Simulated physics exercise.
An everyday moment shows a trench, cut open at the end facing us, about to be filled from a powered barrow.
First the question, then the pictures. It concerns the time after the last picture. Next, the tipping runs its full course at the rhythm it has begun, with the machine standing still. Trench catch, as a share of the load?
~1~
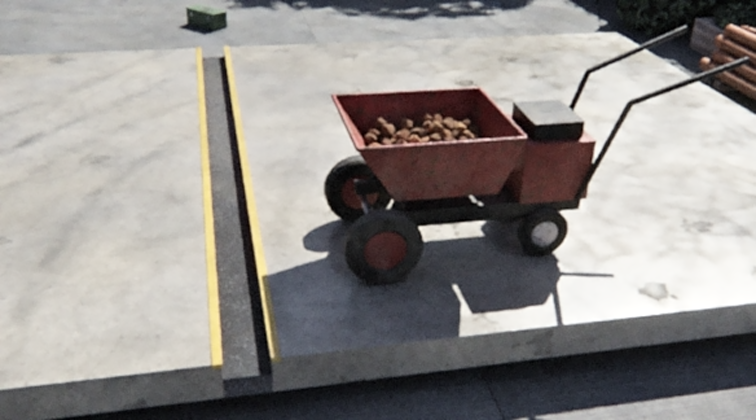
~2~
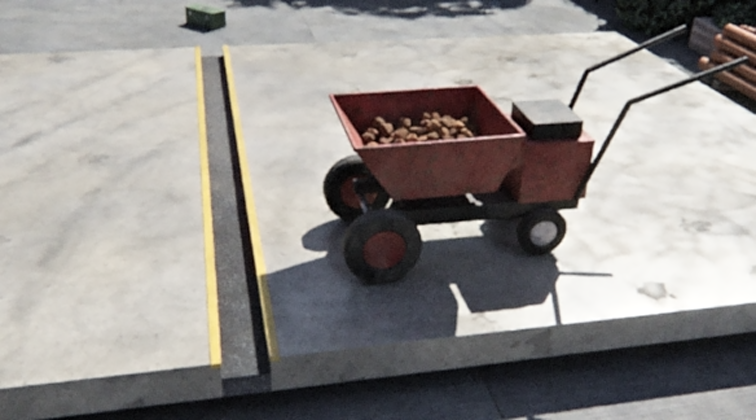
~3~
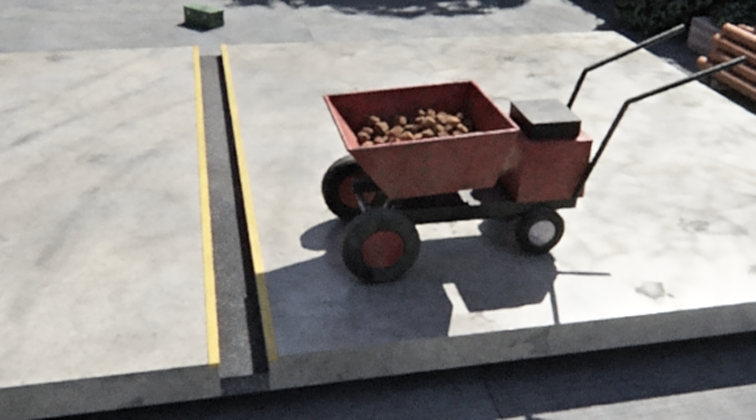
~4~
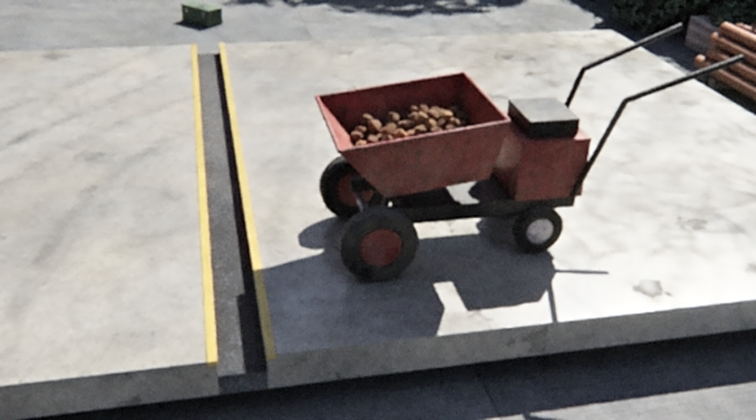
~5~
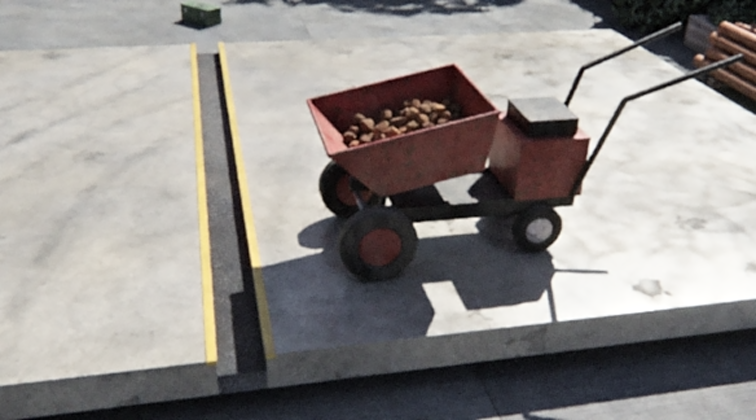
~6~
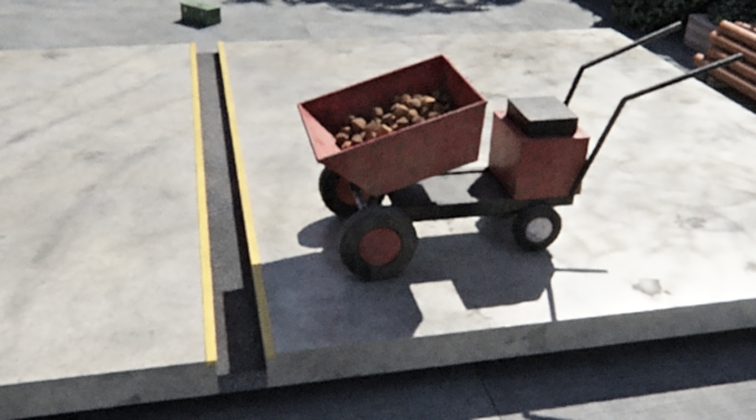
Trench holds most.
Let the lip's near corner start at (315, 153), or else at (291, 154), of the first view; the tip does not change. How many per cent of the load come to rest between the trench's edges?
About 20 and 0 per cent.
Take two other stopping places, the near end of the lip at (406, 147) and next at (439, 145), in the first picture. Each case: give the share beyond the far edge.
First try: Some 0 %; second try: 0 %.
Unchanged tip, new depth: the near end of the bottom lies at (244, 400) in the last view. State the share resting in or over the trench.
Around 90 percent.
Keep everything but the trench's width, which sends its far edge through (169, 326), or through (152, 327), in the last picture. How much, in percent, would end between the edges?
The first try comes out at 90 percent and the second at 90 percent.
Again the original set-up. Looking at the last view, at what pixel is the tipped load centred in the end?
Somewhere close to (229, 251) in the last picture.
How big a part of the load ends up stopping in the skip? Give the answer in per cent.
0 per cent, roughly.
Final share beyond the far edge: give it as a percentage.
Some 20 per cent.
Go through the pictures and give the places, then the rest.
In the first picture, lip of the skip at (358, 150), level; top of the load at (436, 129), clay clods; first edge of the trench at (270, 320); far edge at (215, 325), the trench under half as wide as the skip, and shallow for its width.
In the second picture, lip of the skip at (355, 150), level; top of the load at (442, 139).
In the third picture, lip of the skip at (349, 151), tipped barely; top of the load at (437, 136).
In the fourth picture, lip of the skip at (340, 152), tipped a little; top of the load at (431, 131).
In the fifth picture, lip of the skip at (330, 156), tipped a little; top of the load at (434, 119).
In the sixth picture, lip of the skip at (319, 161), tipped clearly; top of the load at (425, 113); first edge of the trench at (265, 316); far edge at (209, 321).
Soon, skip tipped steeply; all in the skip.
A while on, skip tipped steeply; nearly all in the skip; a stray few in or heaped over the trench; a stray few falling.
Towards the end, skip tipped right over; about a third in the skip; a stray few short of the trench; about half in or heaped over the trench; a small part beyond it.
Finally, skip tipped right over; a small part short of the trench; about two thirds in or heaped over the trench; about a quarter beyond it.
